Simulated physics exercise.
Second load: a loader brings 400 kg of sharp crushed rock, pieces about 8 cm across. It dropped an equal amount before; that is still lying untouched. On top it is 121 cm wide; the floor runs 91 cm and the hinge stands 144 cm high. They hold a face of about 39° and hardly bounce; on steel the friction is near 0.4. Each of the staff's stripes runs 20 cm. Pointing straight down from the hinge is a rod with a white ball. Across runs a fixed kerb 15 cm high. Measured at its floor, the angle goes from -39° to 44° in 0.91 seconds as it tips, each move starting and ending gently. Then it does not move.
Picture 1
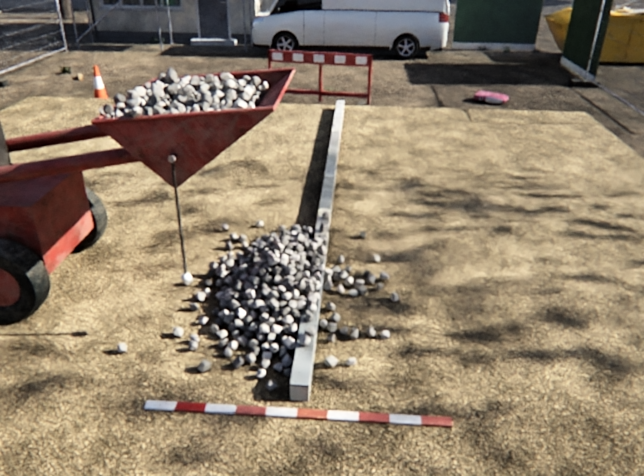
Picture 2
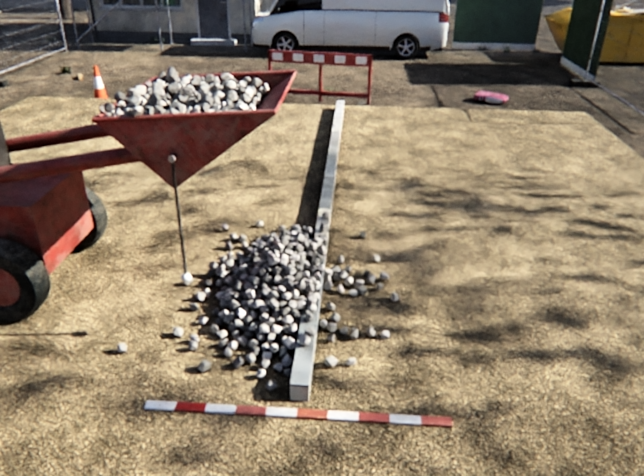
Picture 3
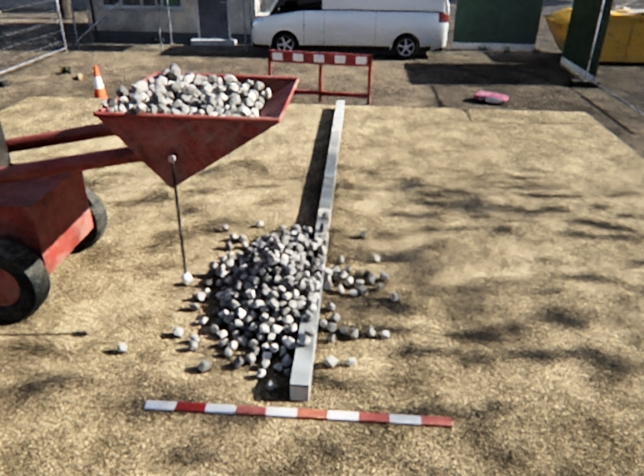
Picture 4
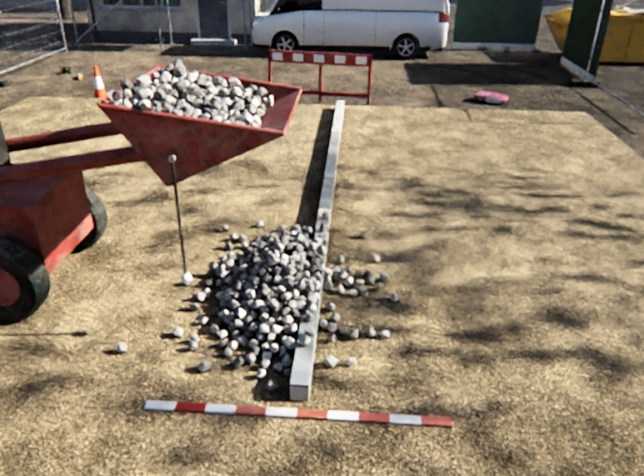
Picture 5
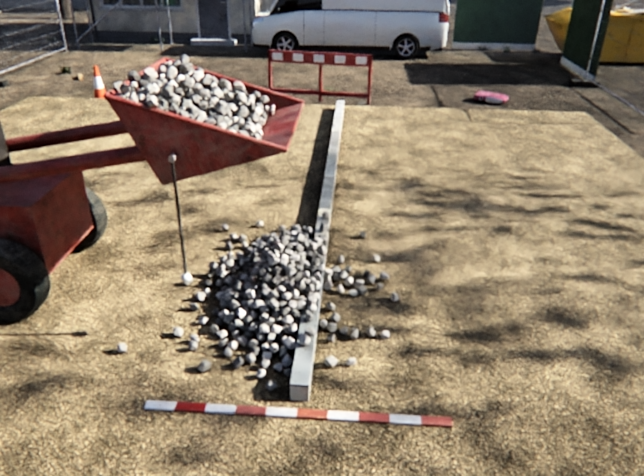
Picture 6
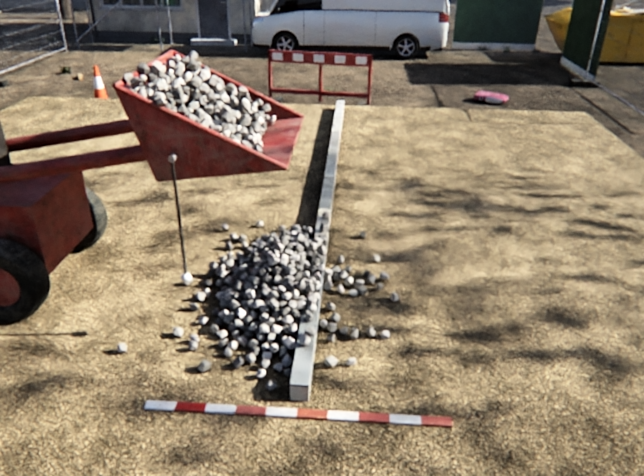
A sunlit yard of sandy gravel is seen from above by a still camera, with a white van, an orange cone and a red-and-white barrier behind. A red loader at left holds a bucket of grey stones near a heap lying against a pale kerb, behind a red-and-white striped staff. The bucket slowly tilts forward, its rear rising as the stones shift slightly, while the heap stays still.
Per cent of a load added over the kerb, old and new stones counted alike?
Some 64 %.
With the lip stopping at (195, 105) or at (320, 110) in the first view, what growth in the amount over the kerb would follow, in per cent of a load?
Around 0 percent, then around 95 percent.
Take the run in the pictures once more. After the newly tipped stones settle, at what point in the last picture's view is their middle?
Middle: Approx. (338, 282) px.
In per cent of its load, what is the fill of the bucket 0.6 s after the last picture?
About 70 per cent is held.
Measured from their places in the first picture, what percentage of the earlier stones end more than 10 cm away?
Near 5 per cent, I reckon.
Then, 0.3 s after the last picture the floor is at 31°; in per cent of one load, 100 in the bucket, 95 on this side of the kerb, 5 over the kerb; the foremost stones are at (378, 290).
Then, 0.6 s after the last picture the floor is at 44°; in per cent of one load, 70 in the bucket, 125 on this side of the kerb, 5 over the kerb; the foremost stones are at (378, 290).
Then, 1.0 s after the last picture the floor is at 44°; in per cent of one load, 14 in the bucket, 158 on this side of the kerb, 29 over the kerb; the foremost stones are at (387, 287).
Then, 3.7 s after the last picture the floor is at 44°; in per cent of one load, 0 in the bucket, 131 on this side of the kerb, 70 over the kerb; the foremost stones are at (478, 282). Net gain over the kerb, 64.
